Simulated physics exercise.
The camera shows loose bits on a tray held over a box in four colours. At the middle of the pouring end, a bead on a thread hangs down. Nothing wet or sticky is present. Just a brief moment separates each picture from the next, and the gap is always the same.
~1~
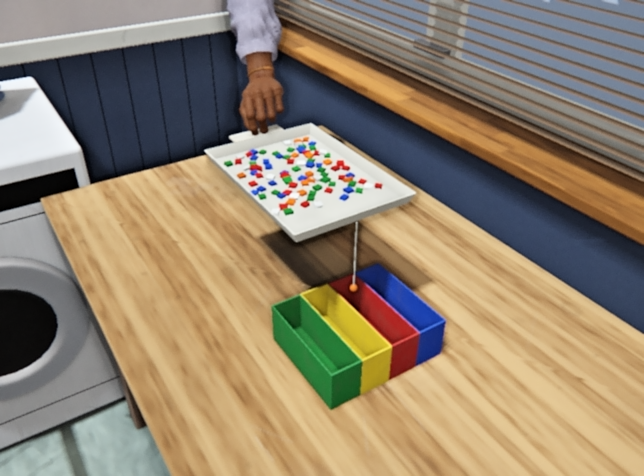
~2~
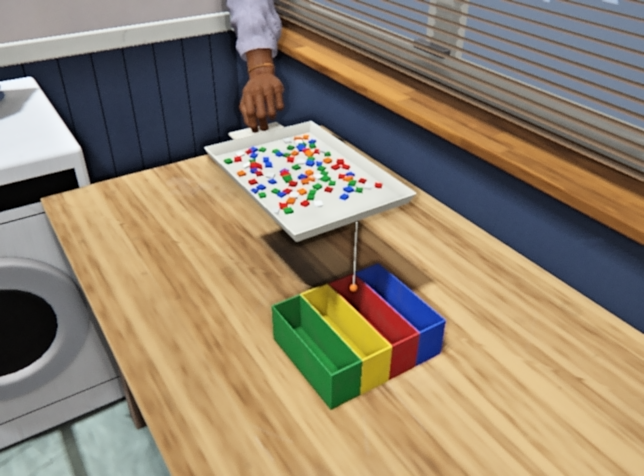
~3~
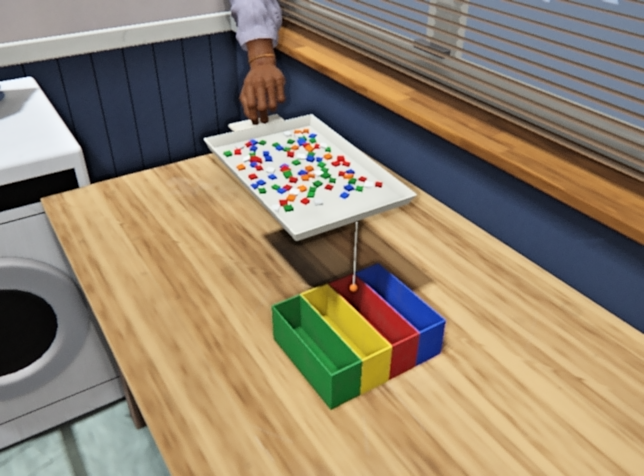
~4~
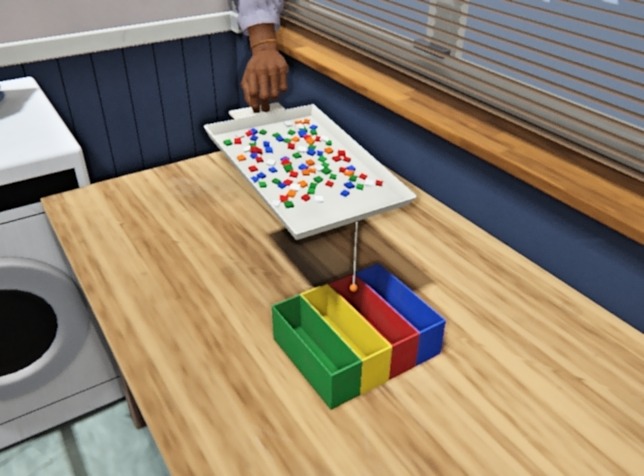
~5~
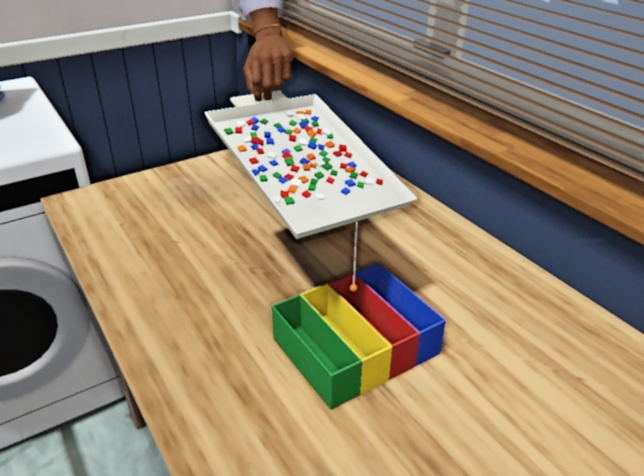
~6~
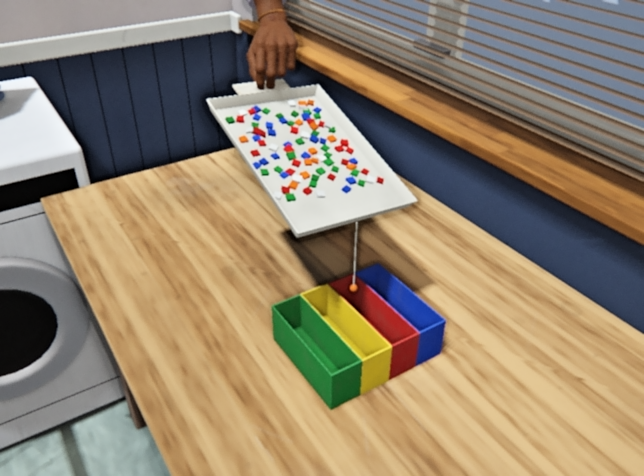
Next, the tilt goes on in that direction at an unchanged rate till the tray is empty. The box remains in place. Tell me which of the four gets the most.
The blue cell gets the most.
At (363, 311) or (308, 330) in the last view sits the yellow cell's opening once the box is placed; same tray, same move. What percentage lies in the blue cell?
First position: Some 40 %; second position: Some 20 %.
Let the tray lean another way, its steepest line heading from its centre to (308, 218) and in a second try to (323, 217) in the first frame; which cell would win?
First: The green cell, second: Green.
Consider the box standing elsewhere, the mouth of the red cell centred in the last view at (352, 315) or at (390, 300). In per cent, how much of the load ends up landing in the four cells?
30 and 90 in a hundred, in turn.
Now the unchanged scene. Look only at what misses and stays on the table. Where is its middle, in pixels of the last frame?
Near (438, 311).
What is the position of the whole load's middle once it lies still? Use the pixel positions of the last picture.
Close to (400, 327) in the last view.
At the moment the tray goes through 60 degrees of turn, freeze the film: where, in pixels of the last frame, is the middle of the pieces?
Centre estimate: (383, 204).
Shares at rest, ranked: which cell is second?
That red cell.
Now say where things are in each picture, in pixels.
Corners of the pouring end (296, 231) and (409, 192), level; middle of the load (296, 169), mosaic tiles; bead on its thread (354, 288); green cell (346, 382); yellow cell (376, 367); red cell (404, 353); blue cell (431, 340), in the first frame.
Corners of the pouring end (296, 230) and (409, 192), level; middle of the load (296, 167), in the second frame.
Corners of the pouring end (297, 230) and (410, 193), tipped barely, lowest at the right corner; middle of the load (296, 163), in the third frame.
Corners of the pouring end (298, 229) and (410, 195), tipped a little, lowest at the right corner; middle of the load (297, 156), in the fourth frame.
Corners of the pouring end (299, 228) and (411, 197), tipped a little, lowest at the right corner; middle of the load (298, 149), in the fifth frame.
Corners of the pouring end (300, 228) and (411, 198), tipped clearly, lowest at the right corner; middle of the load (300, 142); green cell (346, 382); yellow cell (376, 367); red cell (404, 353); blue cell (431, 340), in the sixth frame.
Just after the last frame, tray tipped steeply; almost all on the tray; about a tenth falling or outside the box.
A moment on, tray tipped right over; roughly a quarter on the tray; roughly a quarter in the blue cell; about a tenth in the red cell; just a few in the yellow cell; roughly half falling or outside the box.
Further on, tray tipped past a quarter turn; roughly a third in the blue cell; roughly a quarter in the red cell; just a few in the yellow cell; roughly a third falling or outside the box.
When it is over, tray tipped past a quarter turn; roughly a third in the blue cell; roughly a quarter in the red cell; just a few in the yellow cell; not one in the green cell; roughly a third outside the box.
